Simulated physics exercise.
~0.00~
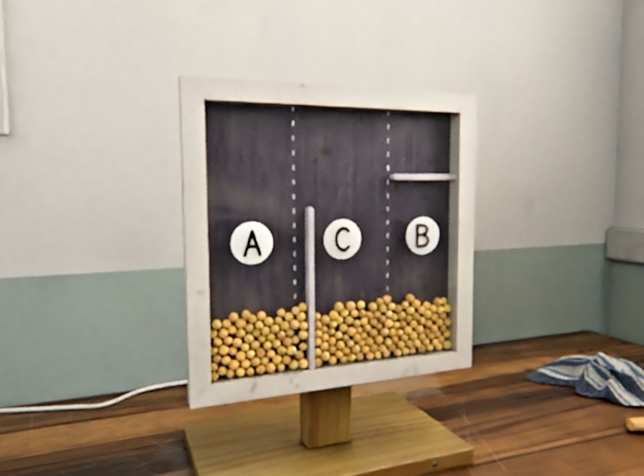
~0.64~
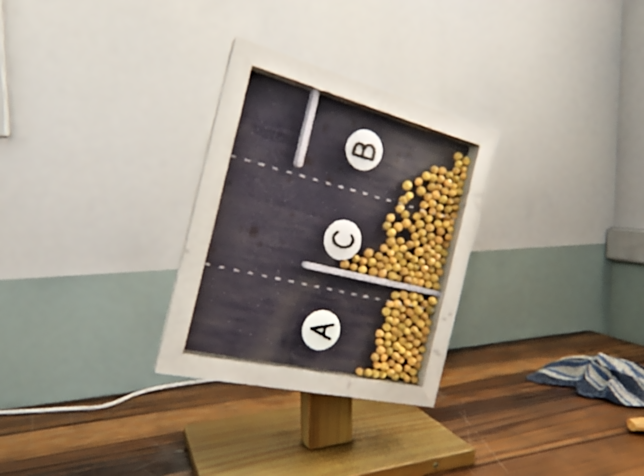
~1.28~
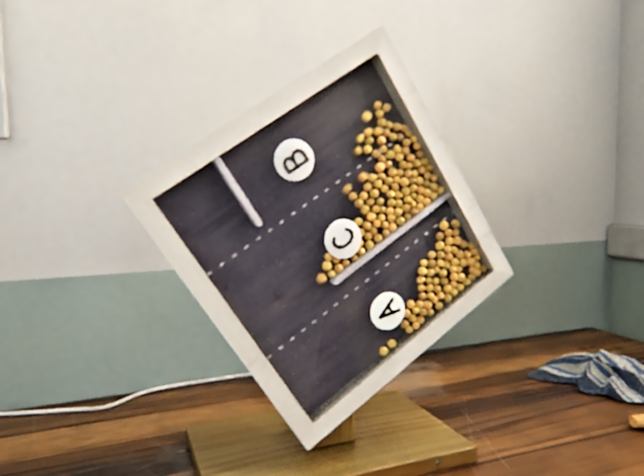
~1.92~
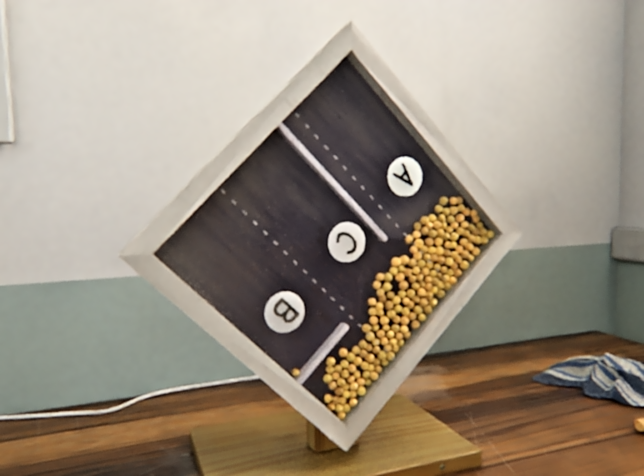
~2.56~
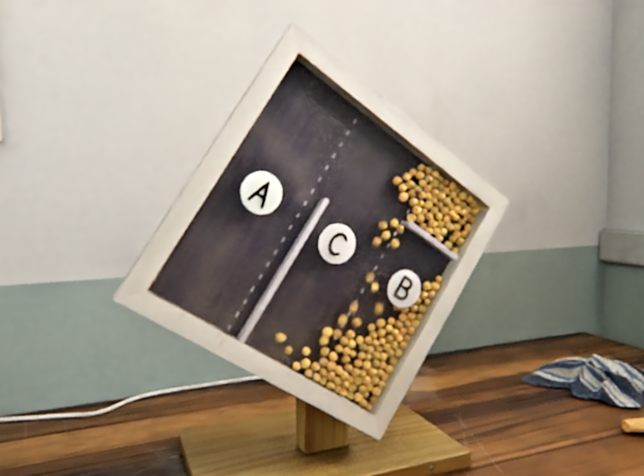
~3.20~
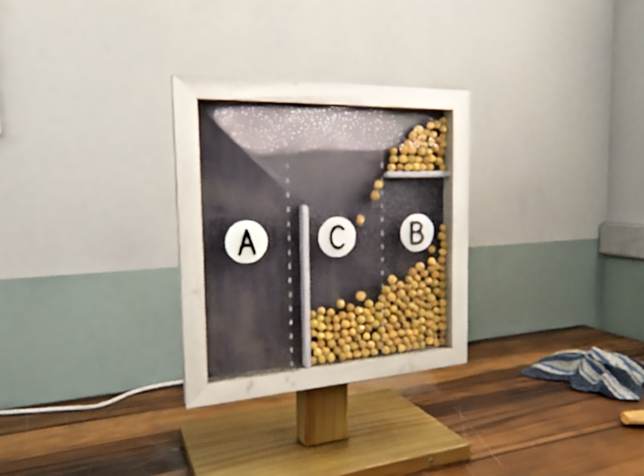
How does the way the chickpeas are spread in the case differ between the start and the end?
At the start they lay in a fairly even layer along the bottom across all three strips. By the end they had gathered towards the right, with strip A empty, a slope rising through C and B, and some sitting on the upper right shelf.
